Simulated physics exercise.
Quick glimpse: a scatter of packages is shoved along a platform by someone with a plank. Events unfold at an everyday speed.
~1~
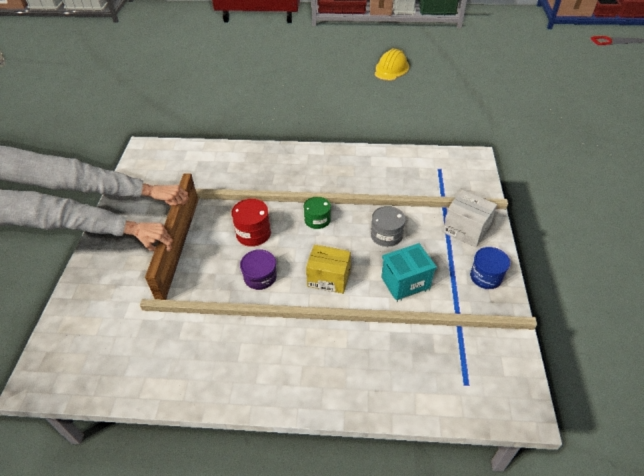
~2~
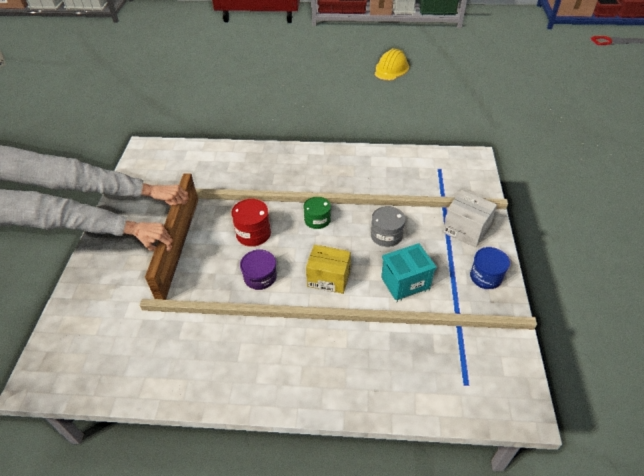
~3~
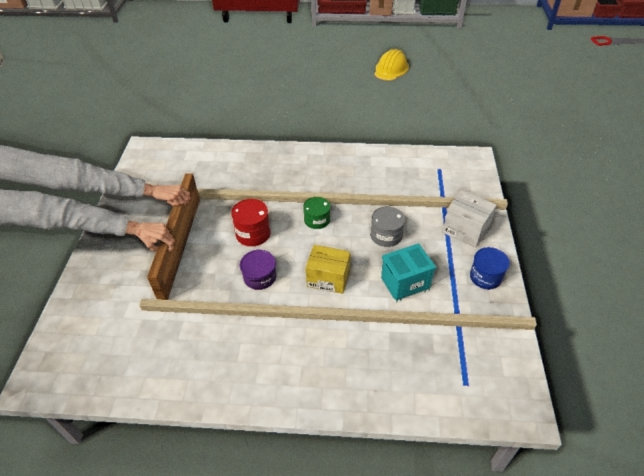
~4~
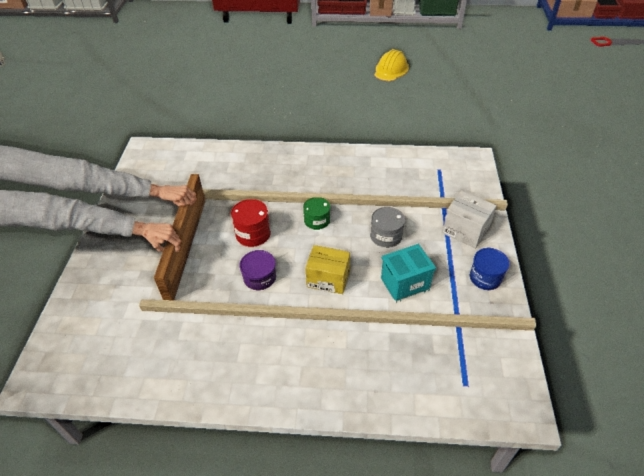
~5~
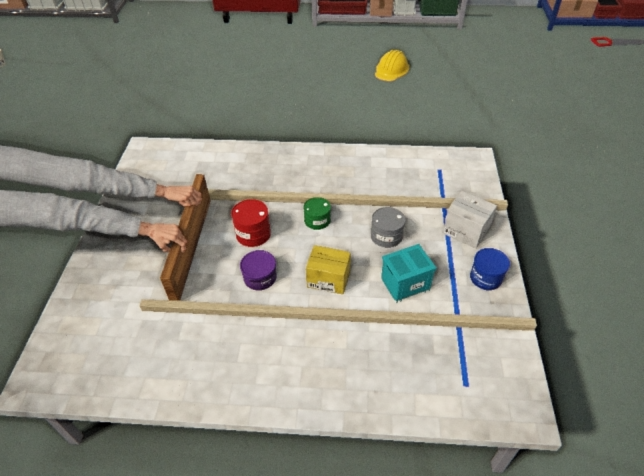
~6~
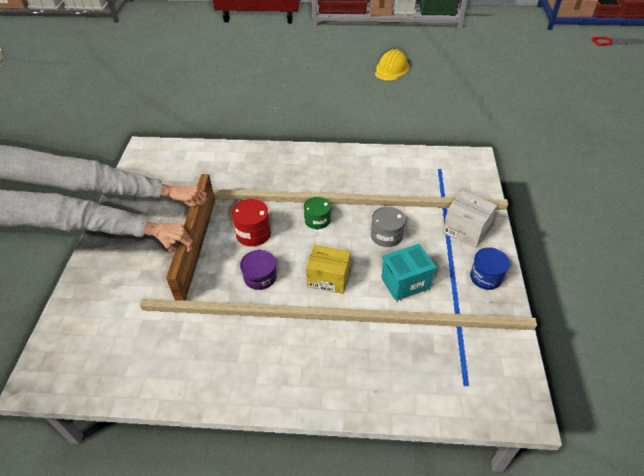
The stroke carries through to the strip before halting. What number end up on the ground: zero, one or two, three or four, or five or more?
The number sent down is middling, three or four.
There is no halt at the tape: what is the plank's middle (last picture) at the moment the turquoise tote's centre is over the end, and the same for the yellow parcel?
The turquoise tote gives roughly (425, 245), the yellow parcel roughly (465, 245).
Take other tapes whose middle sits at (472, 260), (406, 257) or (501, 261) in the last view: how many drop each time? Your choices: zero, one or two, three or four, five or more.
In that order: Three to four; 1 or 2; five or over.
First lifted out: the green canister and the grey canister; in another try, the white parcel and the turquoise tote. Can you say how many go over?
The count is 2 in the first case and 1 in the second.
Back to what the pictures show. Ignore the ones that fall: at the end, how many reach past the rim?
It comes to 1.
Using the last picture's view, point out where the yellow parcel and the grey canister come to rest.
Yellow parcel: About (510, 270); grey canister: About (494, 222).
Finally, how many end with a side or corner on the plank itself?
That makes 3.
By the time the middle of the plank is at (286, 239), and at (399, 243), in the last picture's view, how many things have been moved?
The number moved is 4 and then 8.
Soon after, none off yet; blue pail at rest near (489, 269); white parcel at rest near (469, 219); turquoise tote at rest near (407, 273).
Then, none off yet; blue pail at rest near (489, 269); white parcel at rest near (469, 219); turquoise tote moved about its own width near (433, 274).
Further on, none off yet; blue pail moved about its own width near (534, 268); white parcel moved a little near (491, 216); turquoise tote moved well along near (501, 274).
By the end, the number that fall off is three or four; fallen, turquoise tote, white parcel and blue pail.
